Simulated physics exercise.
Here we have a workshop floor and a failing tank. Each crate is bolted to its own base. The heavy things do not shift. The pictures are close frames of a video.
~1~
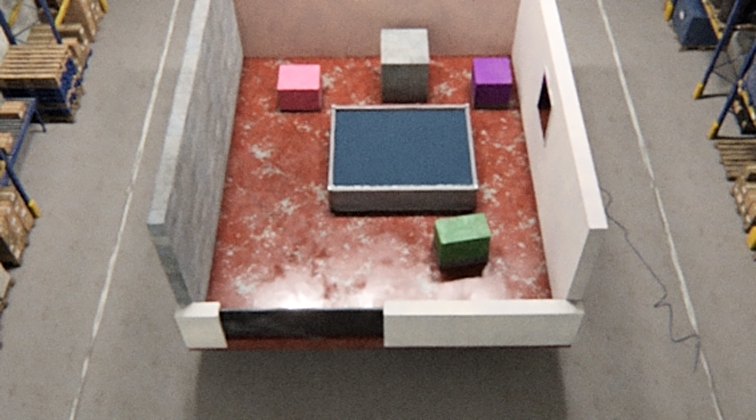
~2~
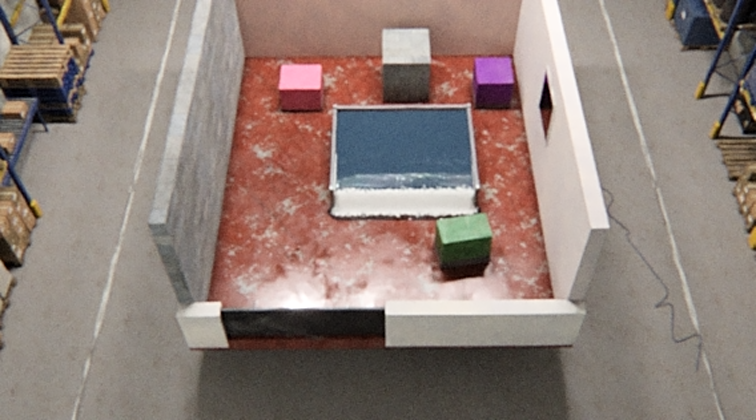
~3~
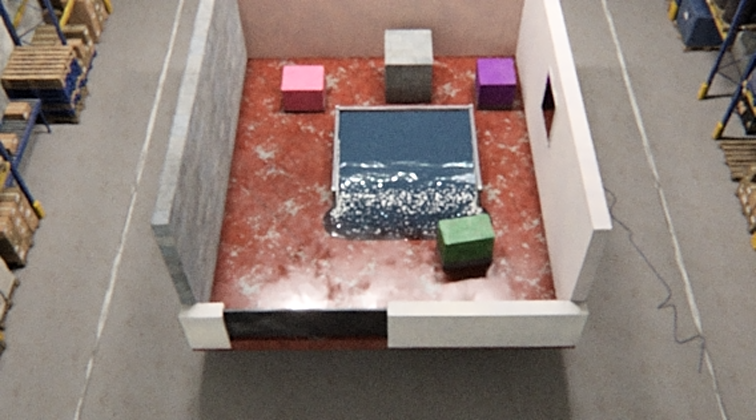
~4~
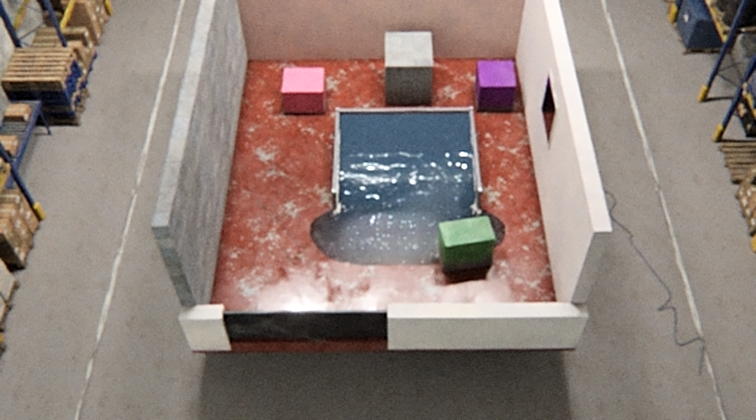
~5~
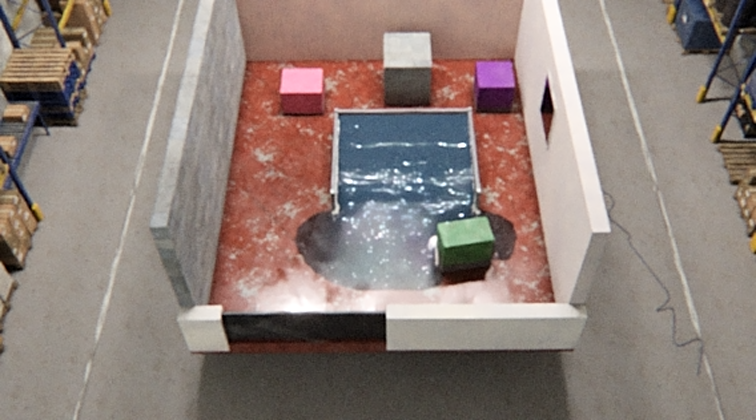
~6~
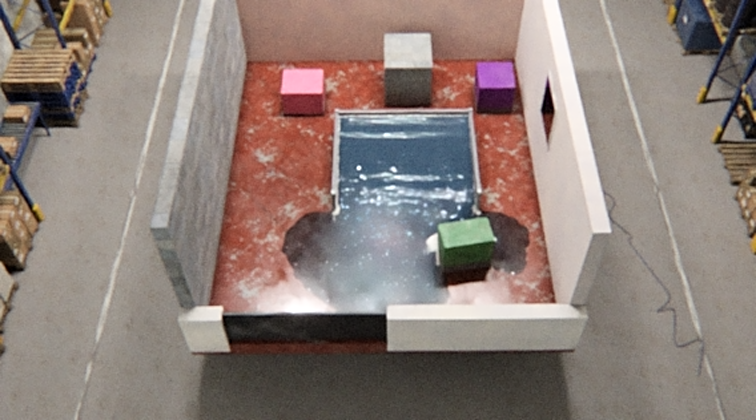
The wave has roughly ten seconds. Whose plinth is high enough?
One by one: The purple crate gets wet; the pink crate gets wet; the green crate gets wet.
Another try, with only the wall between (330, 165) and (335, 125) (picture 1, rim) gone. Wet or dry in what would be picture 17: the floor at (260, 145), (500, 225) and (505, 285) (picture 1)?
One after the other: Flooded, no water, clear.
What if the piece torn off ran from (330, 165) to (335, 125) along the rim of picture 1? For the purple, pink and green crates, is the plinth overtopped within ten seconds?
Purple crate stays dry; pink crate is topped; green crate remains dry.
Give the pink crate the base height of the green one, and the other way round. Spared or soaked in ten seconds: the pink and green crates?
The pink one is safe; the green one is wetted.
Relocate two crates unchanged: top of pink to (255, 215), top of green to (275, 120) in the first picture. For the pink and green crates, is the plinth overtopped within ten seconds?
Then: The pink crate is soaked; the green crate is spared.
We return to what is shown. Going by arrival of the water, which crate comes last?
The pink crate.
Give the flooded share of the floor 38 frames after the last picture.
Some 90 per cent.
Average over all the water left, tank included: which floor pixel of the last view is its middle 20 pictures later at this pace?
Close to (389, 249).
A moment on, water covers 30 % of the floor; the purple crate not reached, the pink crate not reached, the green crate water round its plinth.
Next, water covers 40 % of the floor; the purple crate not reached, the pink crate not reached, the green crate water round its plinth.
Then, water covers 55 % of the floor; the purple crate water round its plinth, the pink crate not reached, the green crate water round its plinth.
Later, water covers 90 % of the floor; the purple crate water round its plinth, the pink crate water round its plinth, the green crate water round its plinth.
In the end, water covers 100 % of the floor; the purple crate was topped, the pink crate was topped, the green crate was topped.
